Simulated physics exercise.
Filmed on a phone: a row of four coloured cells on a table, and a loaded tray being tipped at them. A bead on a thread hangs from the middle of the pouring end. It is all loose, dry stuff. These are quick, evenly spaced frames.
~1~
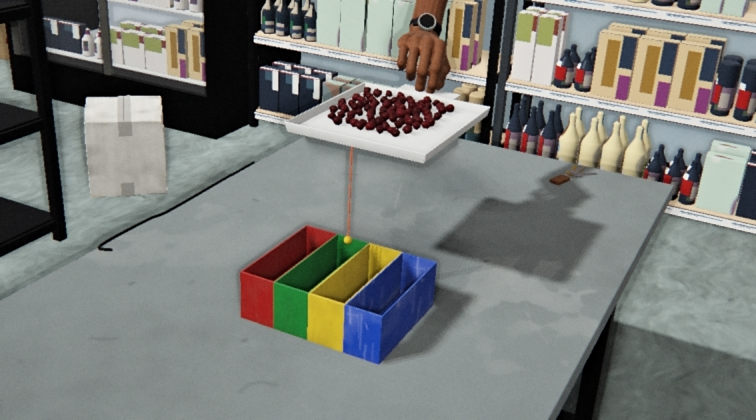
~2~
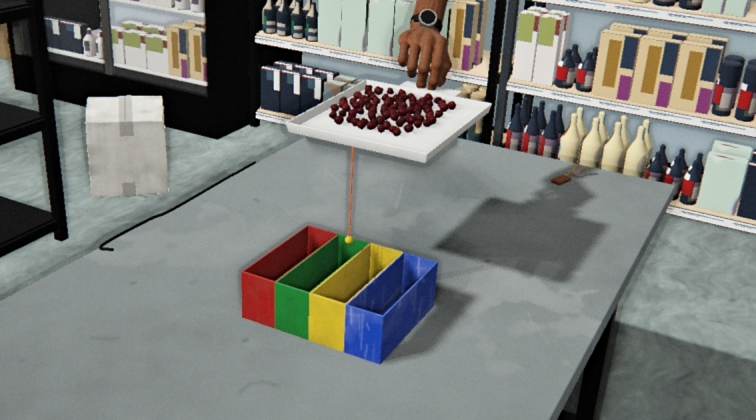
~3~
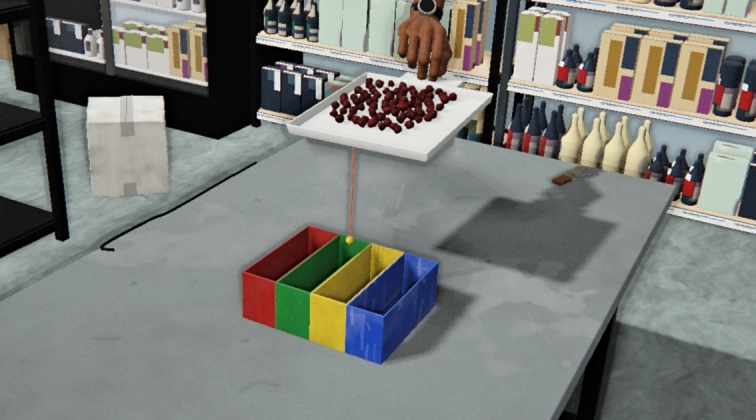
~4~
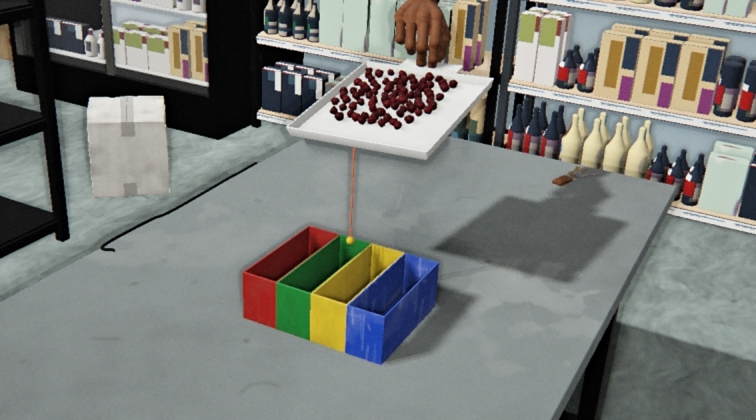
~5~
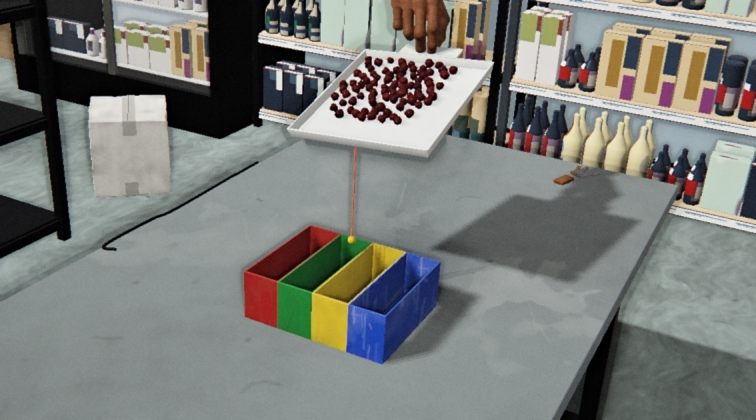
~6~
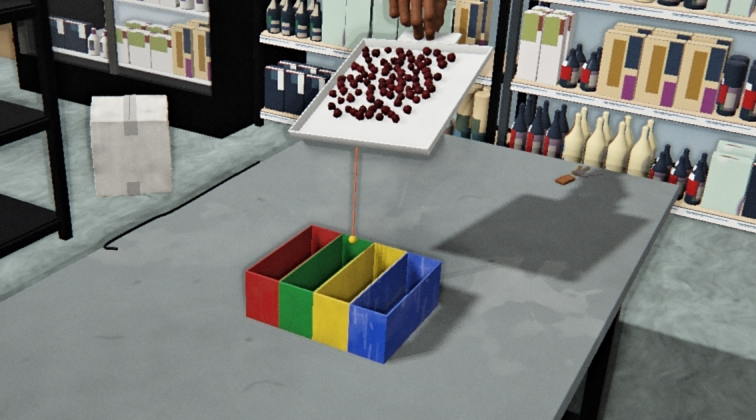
On a grey table in a shop, a hand steadily tilting a white tray of dark red cherries above four coloured cells.
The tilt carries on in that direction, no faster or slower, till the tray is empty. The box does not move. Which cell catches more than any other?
It favours the red compartment.
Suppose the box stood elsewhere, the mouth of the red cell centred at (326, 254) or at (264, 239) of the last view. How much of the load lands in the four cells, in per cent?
About 30 and 90 per cent.
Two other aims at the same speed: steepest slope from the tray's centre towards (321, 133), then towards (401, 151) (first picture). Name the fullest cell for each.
At the first place the cell in red, at the second blue.
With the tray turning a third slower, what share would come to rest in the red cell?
It comes to 30 per cent or so.
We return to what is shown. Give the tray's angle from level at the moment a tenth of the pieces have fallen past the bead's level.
Roughly 75°.
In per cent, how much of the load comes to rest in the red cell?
Some 40 per cent.
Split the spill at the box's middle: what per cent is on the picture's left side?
Near 100 %.
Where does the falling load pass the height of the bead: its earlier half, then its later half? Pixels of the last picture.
The first part at (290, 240); the rest at (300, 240).
Soon after the last picture, tray tipped steeply; most on the tray; a stray few in the red cell; a small part falling or outside the box.
A little later, tray tipped past a quarter turn; about two thirds on the tray; a small part in the red cell; a small part in the green cell; a small part falling or outside the box.
Later still, tray tipped past a quarter turn; about a third in the red cell; about a quarter in the green cell; a small part in the yellow cell; about a third falling or outside the box.
At rest, tray tipped past a quarter turn; about a third in the red cell; about a quarter in the green cell; a small part in the yellow cell; none in the blue cell; about a third outside the box.
